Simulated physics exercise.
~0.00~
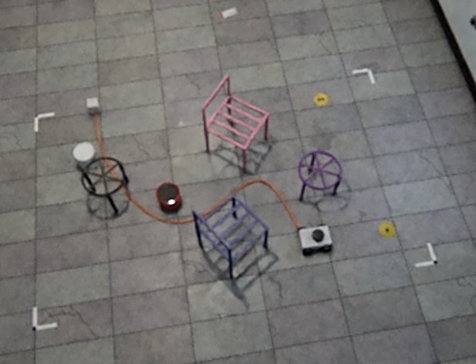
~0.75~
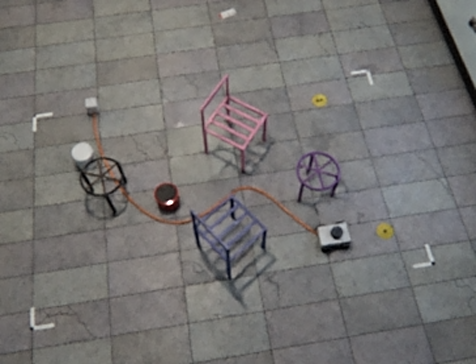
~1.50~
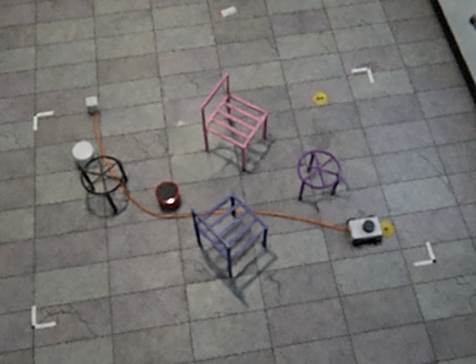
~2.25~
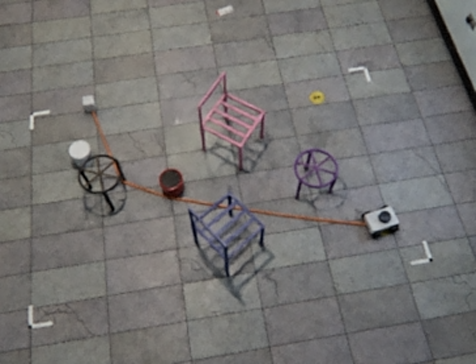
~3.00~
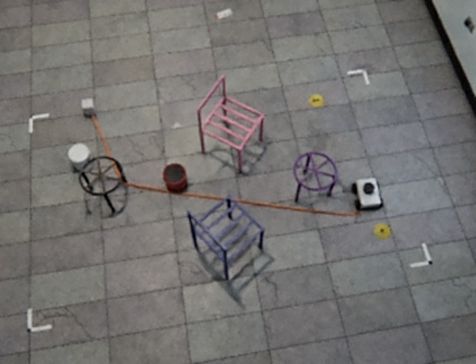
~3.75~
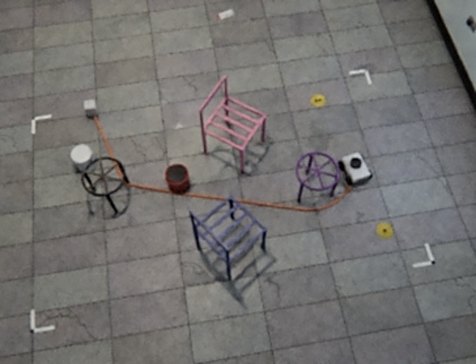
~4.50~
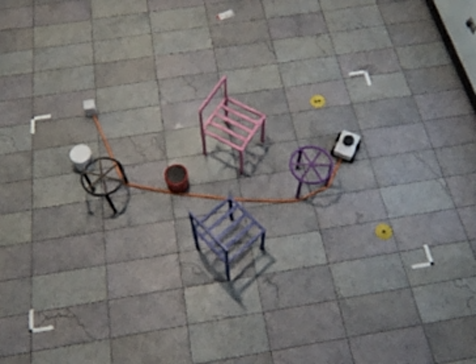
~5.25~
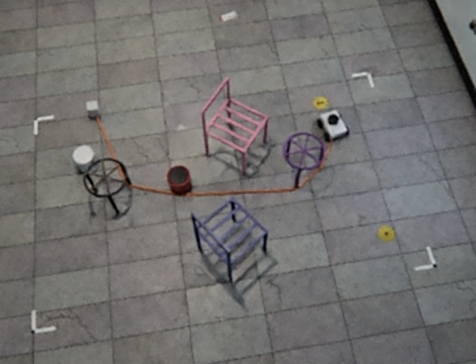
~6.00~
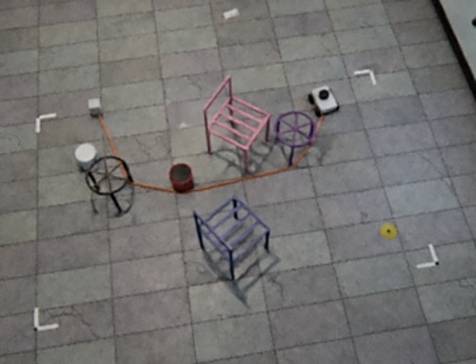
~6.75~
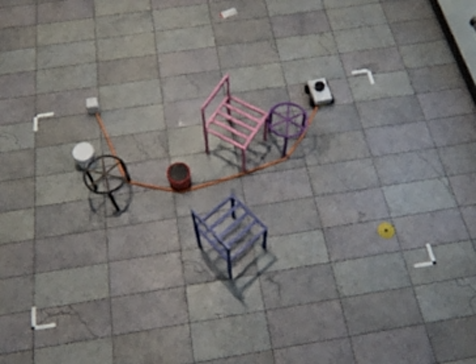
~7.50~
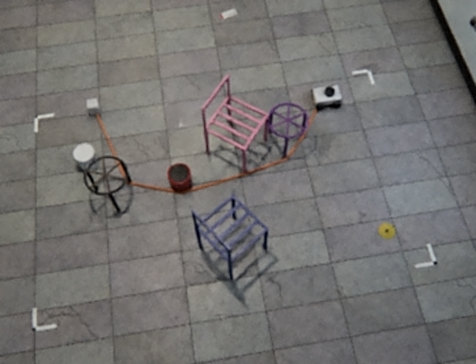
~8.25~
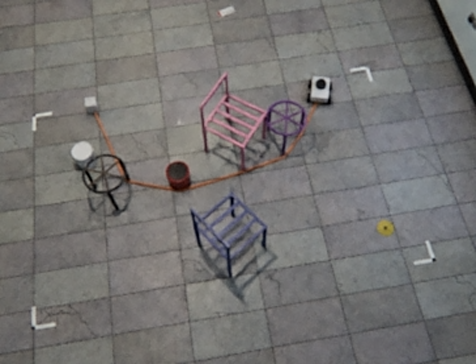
A small cart tows an orange lead right, then up, shifting the red pot and purple stool.
